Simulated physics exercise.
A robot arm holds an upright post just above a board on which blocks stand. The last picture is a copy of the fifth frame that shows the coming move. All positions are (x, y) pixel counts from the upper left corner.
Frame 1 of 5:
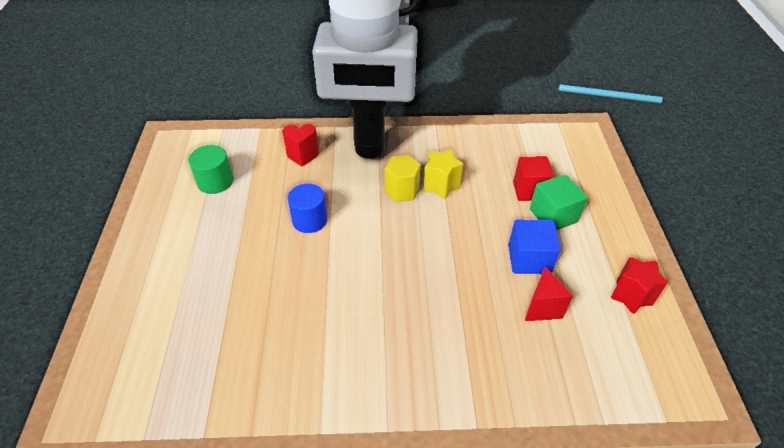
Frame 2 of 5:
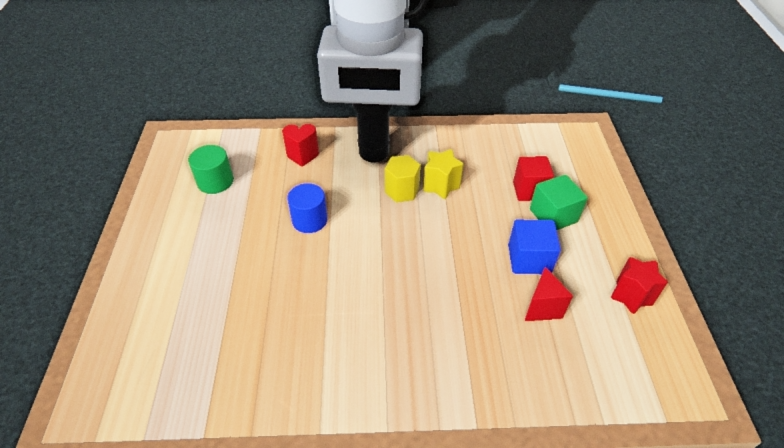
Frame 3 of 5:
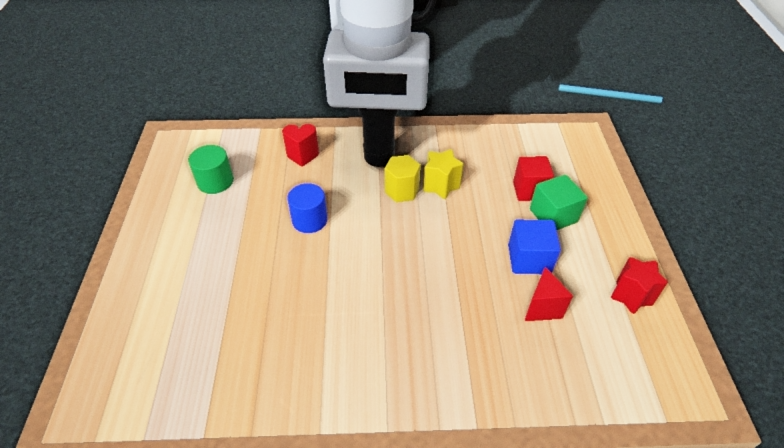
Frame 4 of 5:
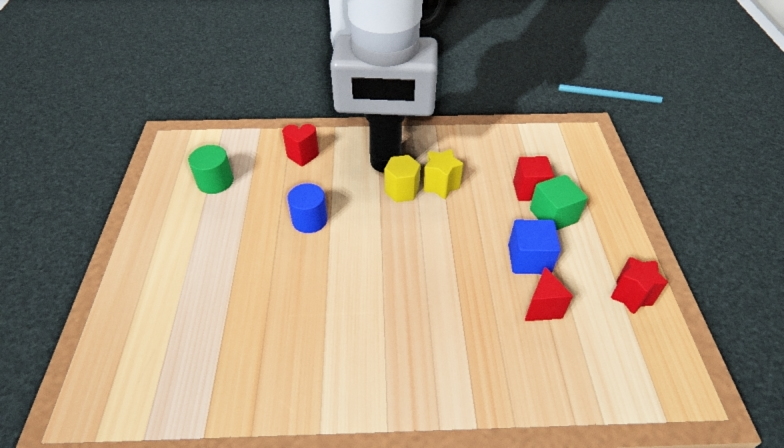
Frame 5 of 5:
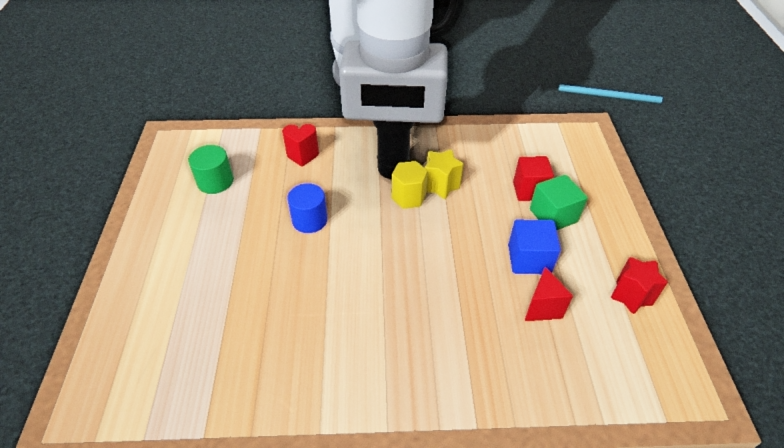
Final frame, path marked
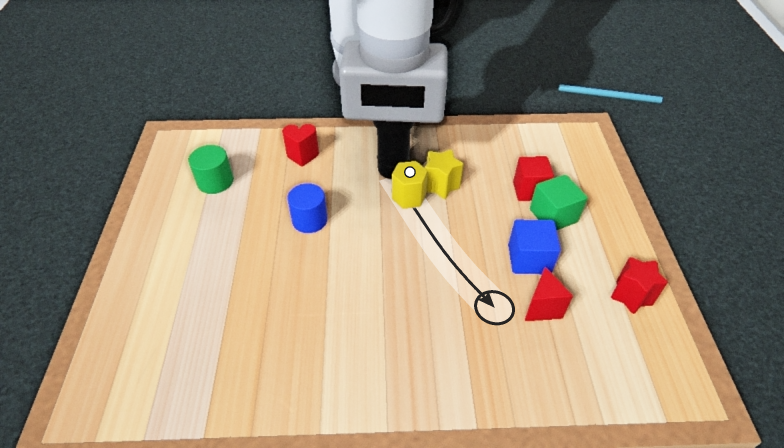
A robot arm's black post moved slowly right and a little toward the viewer along the board's far side, then nudged the yellow hexagonal block slightly while the other blocks stayed still.
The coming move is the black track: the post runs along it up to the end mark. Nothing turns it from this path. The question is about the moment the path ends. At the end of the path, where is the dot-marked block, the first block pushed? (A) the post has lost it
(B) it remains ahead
Option A.
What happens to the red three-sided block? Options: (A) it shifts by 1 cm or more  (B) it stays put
B
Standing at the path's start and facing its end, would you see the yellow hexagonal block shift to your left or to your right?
Facing from start to end, it will go to the left.
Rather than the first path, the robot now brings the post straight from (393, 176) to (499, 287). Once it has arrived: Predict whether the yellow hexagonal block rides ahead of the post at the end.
Looking at the end of the path, the yellow hexagonal block is still being driven ahead.
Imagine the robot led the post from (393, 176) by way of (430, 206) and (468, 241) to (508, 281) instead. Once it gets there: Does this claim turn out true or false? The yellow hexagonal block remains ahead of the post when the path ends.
Answer: False.
Drawn move, from (393, 176) via (434, 238), ending at (495, 307); the dot is on the yellow hexagonal block.
What follows on the original path. One third of the way, post at (420, 210); yellow hexagonal block at (450, 207), turned 50° anticlockwise.
Two thirds of the way, post at (452, 254); yellow hexagonal block at (490, 232), turned 100° anticlockwise.
At the end, post at (496, 301); yellow hexagonal block at (494, 233), turned 110° anticlockwise; yellow star-shaped block still; red three-sided block still.
